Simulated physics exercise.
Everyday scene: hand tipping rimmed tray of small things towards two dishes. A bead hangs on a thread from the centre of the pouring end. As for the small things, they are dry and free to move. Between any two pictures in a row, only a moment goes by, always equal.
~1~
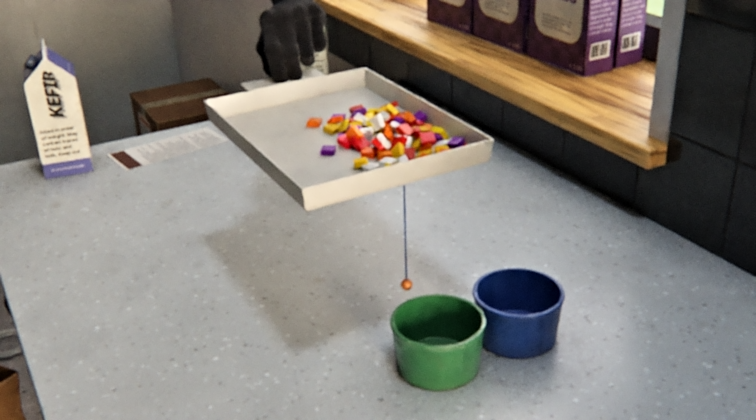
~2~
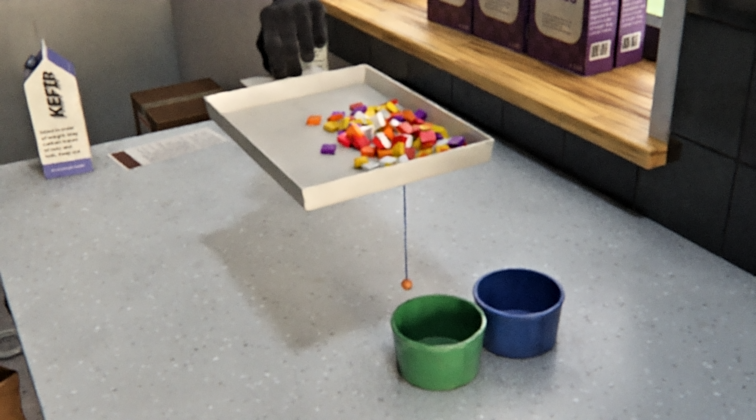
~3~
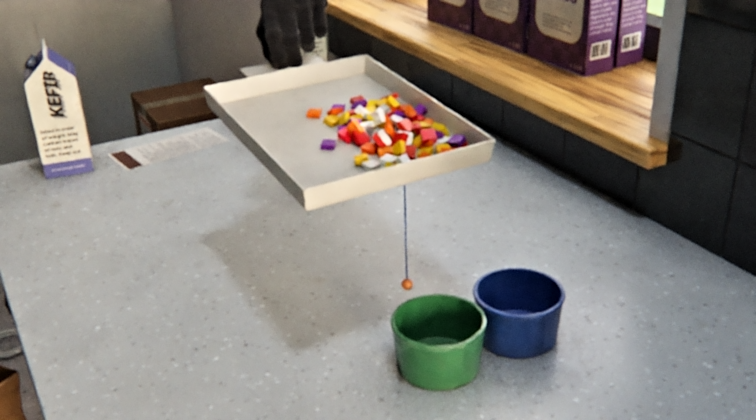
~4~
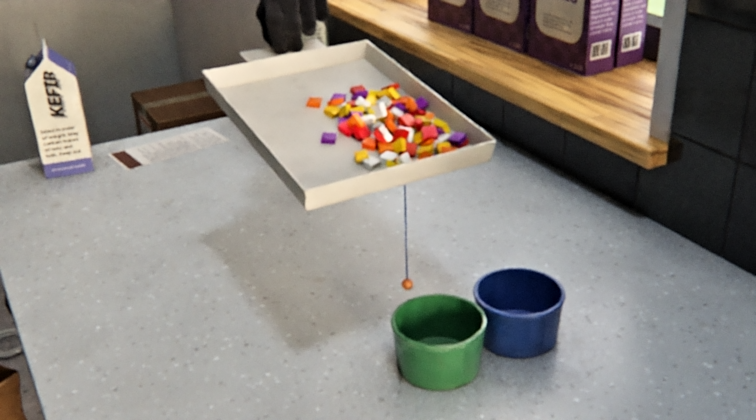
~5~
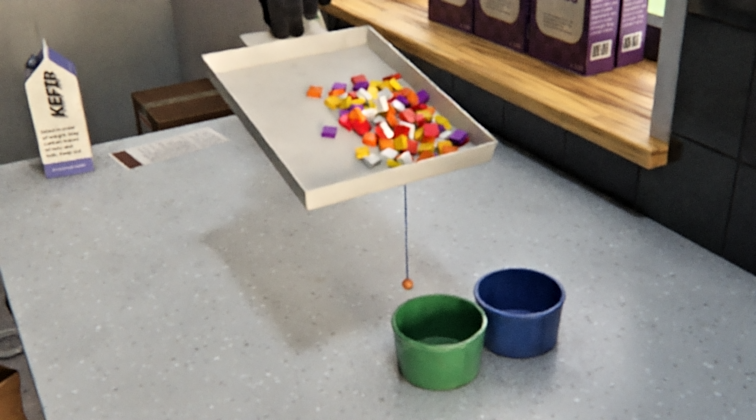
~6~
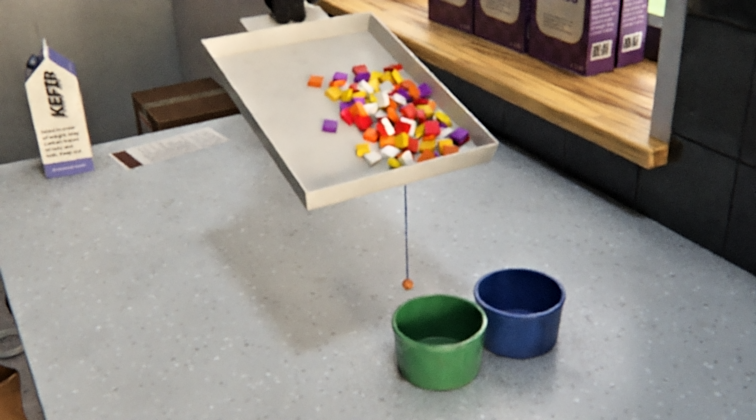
A gloved hand raising the far end of a cream tray of colourful mosaic tiles above green and blue dishes.
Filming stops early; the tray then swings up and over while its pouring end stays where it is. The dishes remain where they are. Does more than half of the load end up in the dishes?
Yes.
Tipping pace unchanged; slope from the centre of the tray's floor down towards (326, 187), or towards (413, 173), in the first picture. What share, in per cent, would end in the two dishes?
The first try would leave around 10 per cent there, the second around 80 per cent.
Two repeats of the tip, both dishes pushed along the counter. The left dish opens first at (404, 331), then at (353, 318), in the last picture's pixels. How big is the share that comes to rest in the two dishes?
Respectively 80 percent and 10 percent.
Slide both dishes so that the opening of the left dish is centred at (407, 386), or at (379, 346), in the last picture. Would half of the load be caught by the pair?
Well, a minority share the first time and a majority share the next.
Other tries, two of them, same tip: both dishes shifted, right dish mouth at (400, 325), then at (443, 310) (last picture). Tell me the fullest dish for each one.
Place 1: The one on the right side; place 2: The one on the right side.
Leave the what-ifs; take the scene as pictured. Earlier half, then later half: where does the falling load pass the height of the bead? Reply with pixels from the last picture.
Roughly (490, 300) first, then roughly (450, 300).
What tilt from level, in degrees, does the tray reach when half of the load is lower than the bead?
I'd say close to 110 degrees.
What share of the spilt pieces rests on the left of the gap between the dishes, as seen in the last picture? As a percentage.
Close to 50 per cent.
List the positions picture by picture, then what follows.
In the first picture, corners of the pouring end at (305, 187) and (489, 139), level; middle of the load at (390, 135), mosaic tiles; left dish at (463, 361); right dish at (544, 330); bead on its thread at (406, 284).
In the second picture, corners of the pouring end at (305, 187) and (490, 139), level; middle of the load at (390, 134).
In the third picture, corners of the pouring end at (306, 187) and (491, 139), tipped barely, level across its low end; middle of the load at (390, 131).
In the fourth picture, corners of the pouring end at (307, 188) and (492, 140), tipped a little, level across its low end; middle of the load at (391, 125).
In the fifth picture, corners of the pouring end at (308, 189) and (493, 141), tipped a little, level across its low end; middle of the load at (392, 120).
In the sixth picture, corners of the pouring end at (309, 190) and (494, 142), tipped clearly, level across its low end; middle of the load at (393, 115); left dish at (464, 361); right dish at (545, 330).
Soon after the last picture, tray tipped steeply; all on the tray.
A little later, tray tipped past a quarter turn; about half on the tray; a small part in the left dish; a small part in the right dish; a small part outside both; a small part in the air.
Later still, tray tipped past a quarter turn; about half in the left dish; about a quarter in the right dish; about a quarter outside both.
At rest, tray tipped past a quarter turn; about half in the left dish; about a quarter in the right dish; about a quarter outside both.
